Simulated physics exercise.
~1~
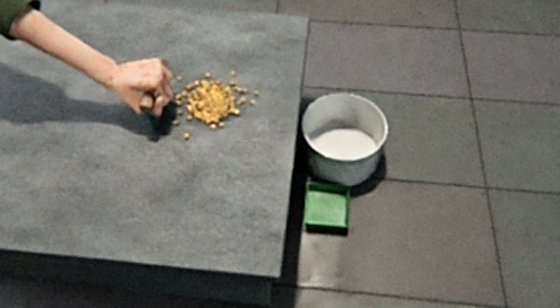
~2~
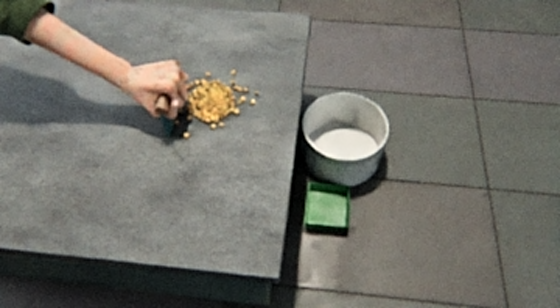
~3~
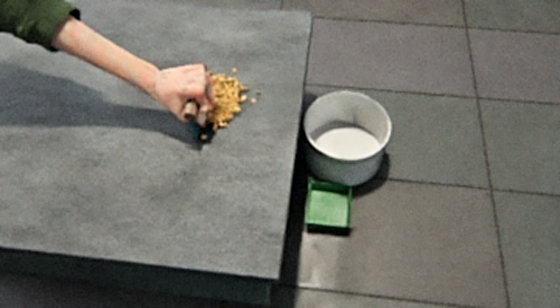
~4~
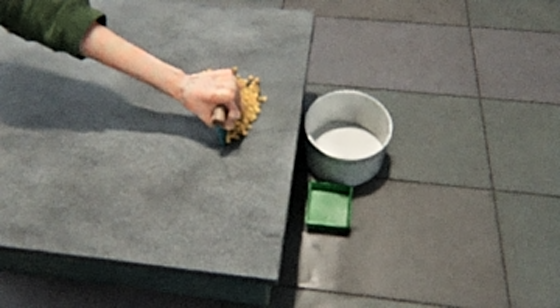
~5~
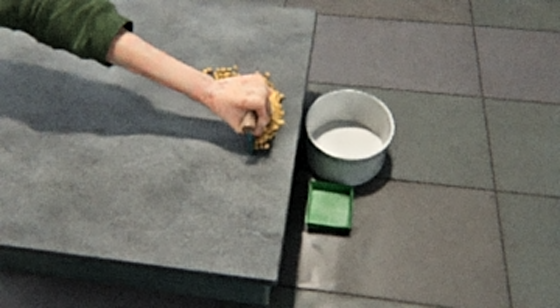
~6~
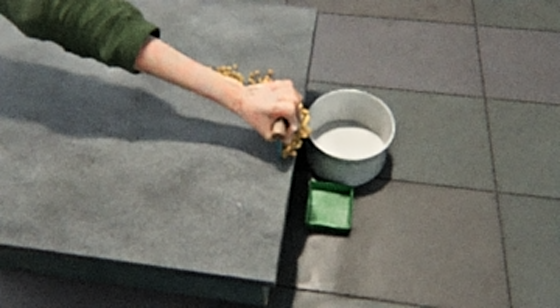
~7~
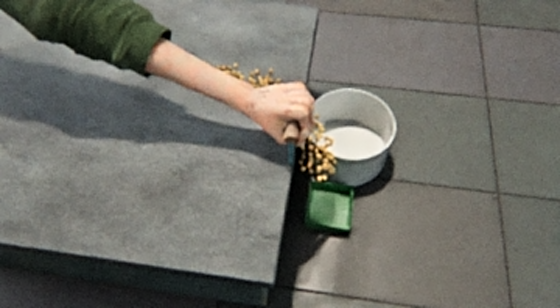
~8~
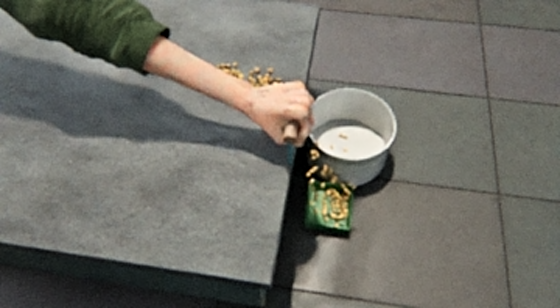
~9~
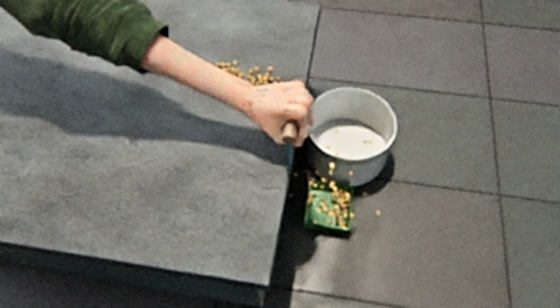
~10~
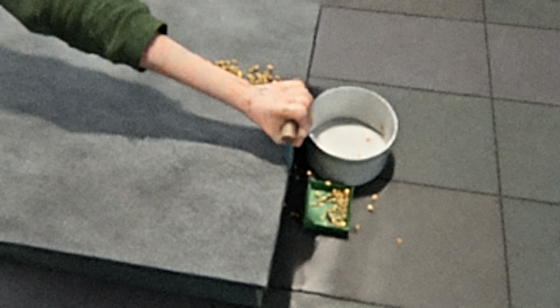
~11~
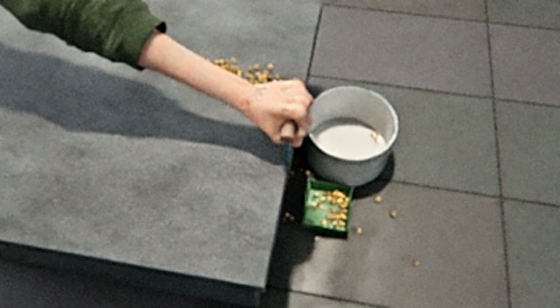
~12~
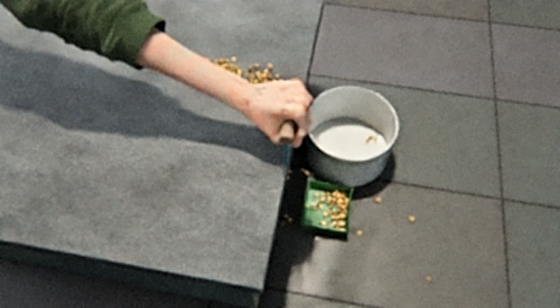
A hand at the end of a dark green sleeve grips a small scraper on a grey slab, seen from above, beside a scatter of golden dried chickpeas. Below the slab's right edge, a white pot and a smaller green tin sit on dark floor tiles. The hand pushes the scraper rightward, bunching many of the chickpeas and carrying them to the edge while others trail behind. It stops there as a cluster spills over, mostly into the green tin. A few land in the pot and some scatter across the tiles, while a large share remains on the slab behind the still hand.
